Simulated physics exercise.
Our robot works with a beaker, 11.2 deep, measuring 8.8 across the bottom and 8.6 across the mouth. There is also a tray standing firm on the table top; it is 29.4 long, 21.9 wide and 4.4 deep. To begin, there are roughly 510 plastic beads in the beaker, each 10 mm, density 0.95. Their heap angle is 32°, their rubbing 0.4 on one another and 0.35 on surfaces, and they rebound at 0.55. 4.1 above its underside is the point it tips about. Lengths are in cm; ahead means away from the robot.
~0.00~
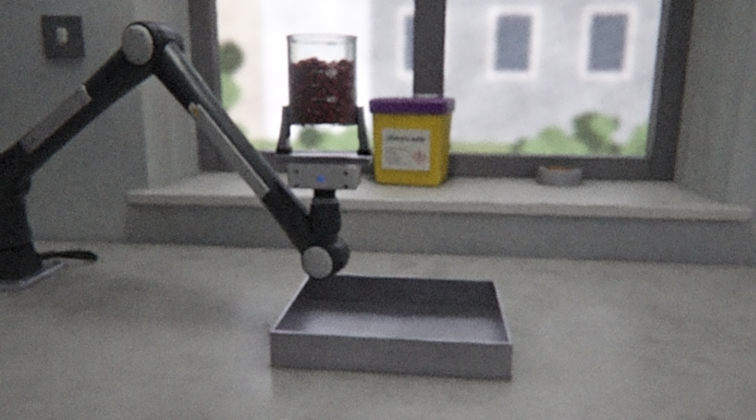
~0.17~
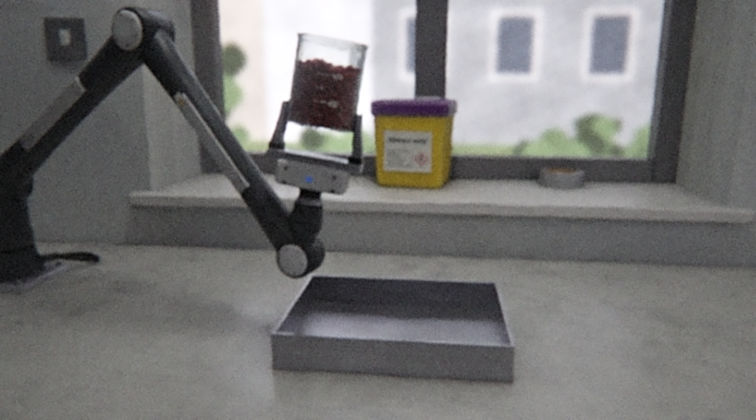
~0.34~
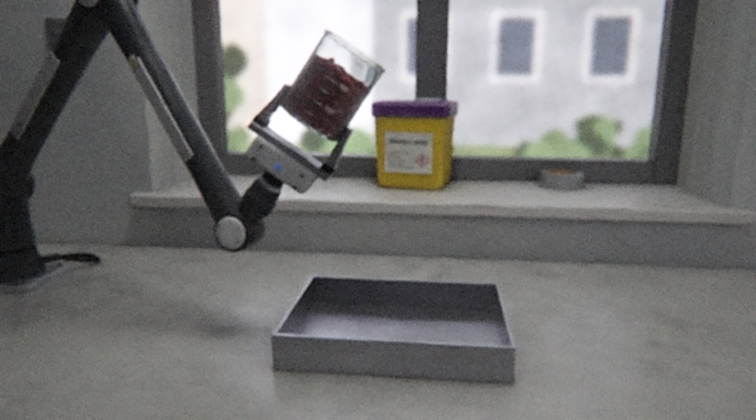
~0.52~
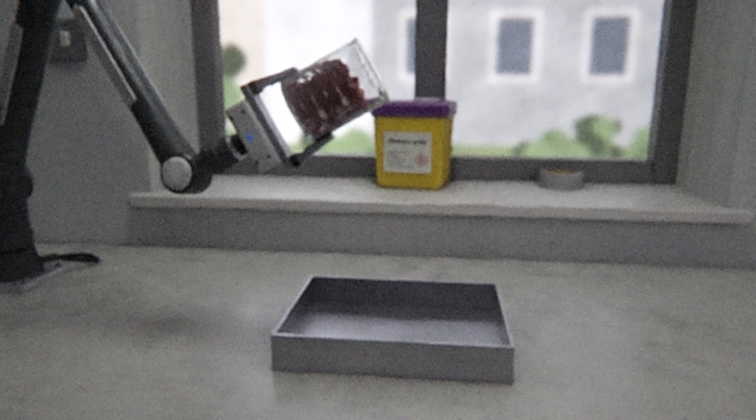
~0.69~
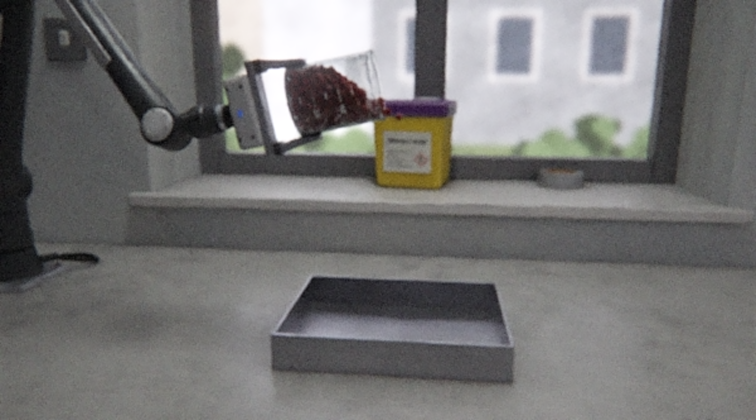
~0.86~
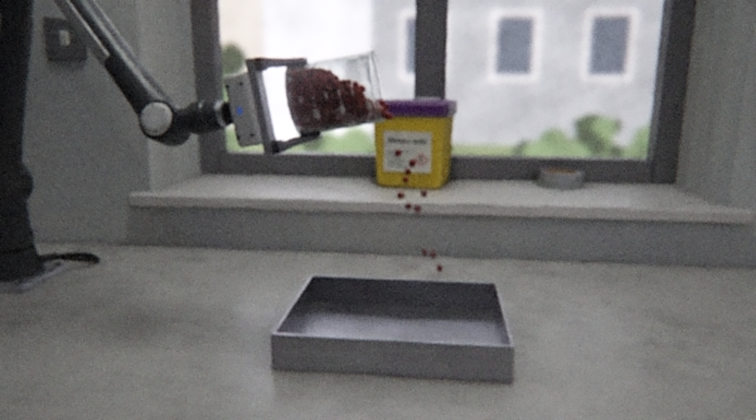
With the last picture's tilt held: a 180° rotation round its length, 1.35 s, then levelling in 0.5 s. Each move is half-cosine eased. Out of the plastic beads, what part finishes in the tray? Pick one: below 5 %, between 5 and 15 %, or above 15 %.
It is above 15 %.
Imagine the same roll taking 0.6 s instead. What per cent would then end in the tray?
It would then come to about 15 per cent.
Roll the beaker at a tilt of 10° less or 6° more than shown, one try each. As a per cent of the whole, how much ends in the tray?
You'd get close to 10 per cent, then close to 40 per cent.
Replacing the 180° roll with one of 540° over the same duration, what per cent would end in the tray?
That would come to close to 30 in a hundred.
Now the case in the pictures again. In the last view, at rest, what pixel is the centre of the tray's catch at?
Near (444, 330).
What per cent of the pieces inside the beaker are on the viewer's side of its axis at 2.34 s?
That comes to around 40 per cent.
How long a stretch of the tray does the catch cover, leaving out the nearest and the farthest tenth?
22 cm, roughly.
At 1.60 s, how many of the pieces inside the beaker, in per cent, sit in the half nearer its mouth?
I'd say about 35 %, give or take.
By 1.60 s, tipped 80°, highest piece 37 above the table; 460 in the beaker, 27 in the tray, 20 in flight or on a rim.
By 2.34 s, tipped 67°, highest piece 36 above the table; 392 in the beaker, 102 in the tray, 7 on the table or floor, 6 in flight or on a rim.
By 2.91 s, upright, highest piece 38 above the table; 392 in the beaker, 108 in the tray, 7 on the table or floor.
By 3.61 s, upright, highest piece 38 above the table; 392 in the beaker, 108 in the tray, 7 on the table or floor.
Final count, 392 in the beaker, 108 in the tray, 7 on the table or floor. That is 21 % in the tray.
